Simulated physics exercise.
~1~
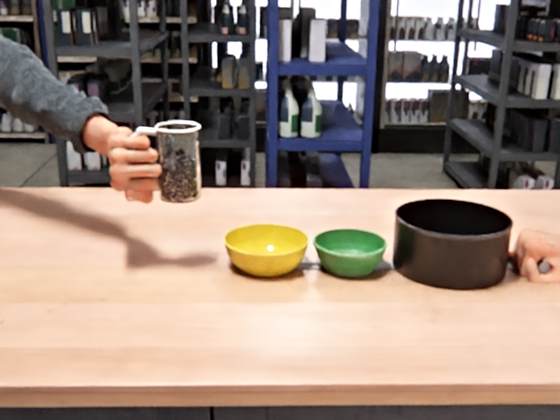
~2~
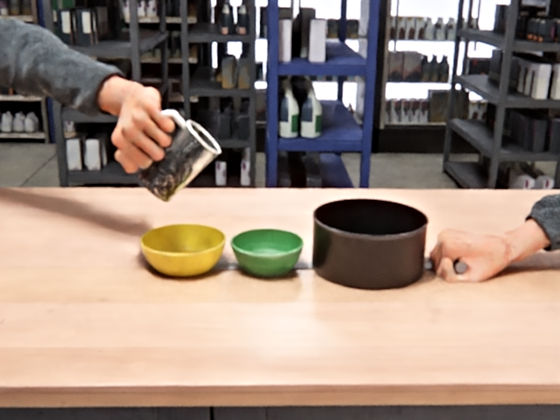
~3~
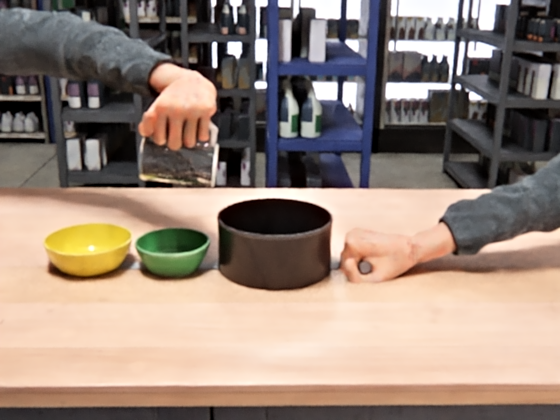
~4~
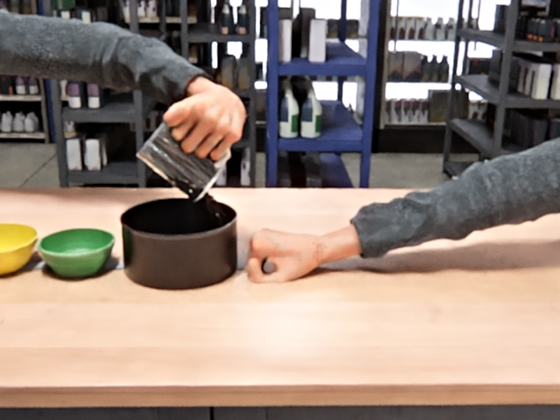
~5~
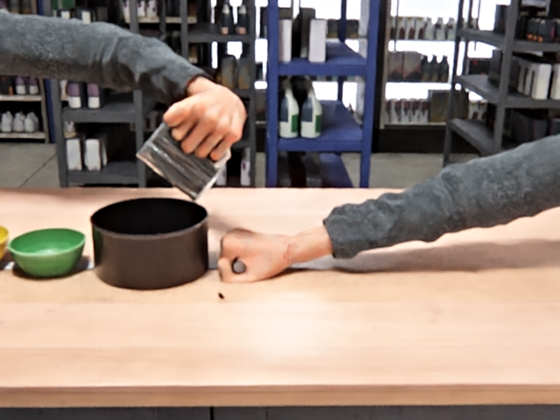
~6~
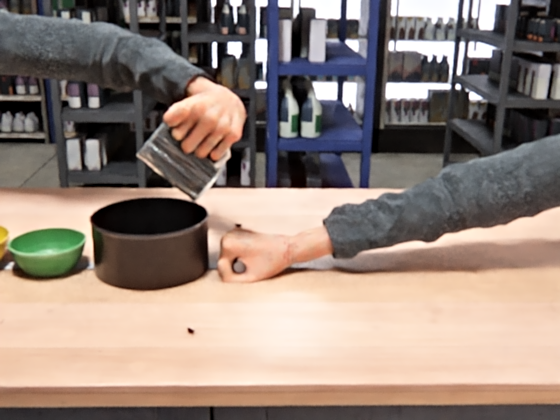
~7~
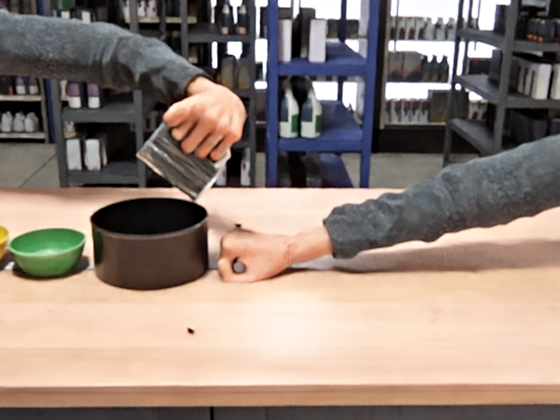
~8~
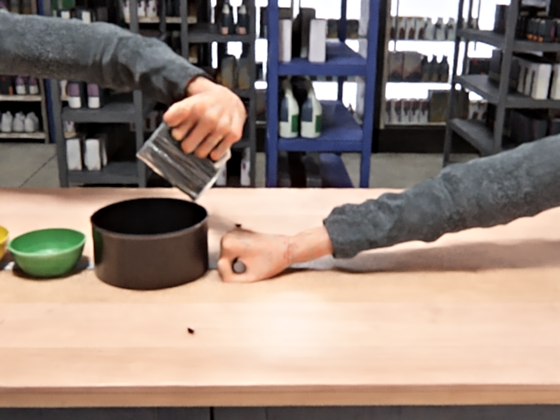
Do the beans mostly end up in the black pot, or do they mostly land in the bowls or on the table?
They mostly end up in the black pot. The yellow and green bowls get practically none, and only a stray speck or two lies on the table.
On a pale wooden table in front of storage shelves, a hand at the left holds up a clear cup of black beans beside a row made up of a yellow bowl, a green bowl and a black pot. The row slides left, with a second hand moving along at the pot's right side, while the cup begins to tip. Both bowls pass beneath before the beans pour down into the pot. The row slides a little farther and stops, the yellow bowl nearly out of view. The cup stays tipped and emptied, and a couple of stray dark specks rest on the table.
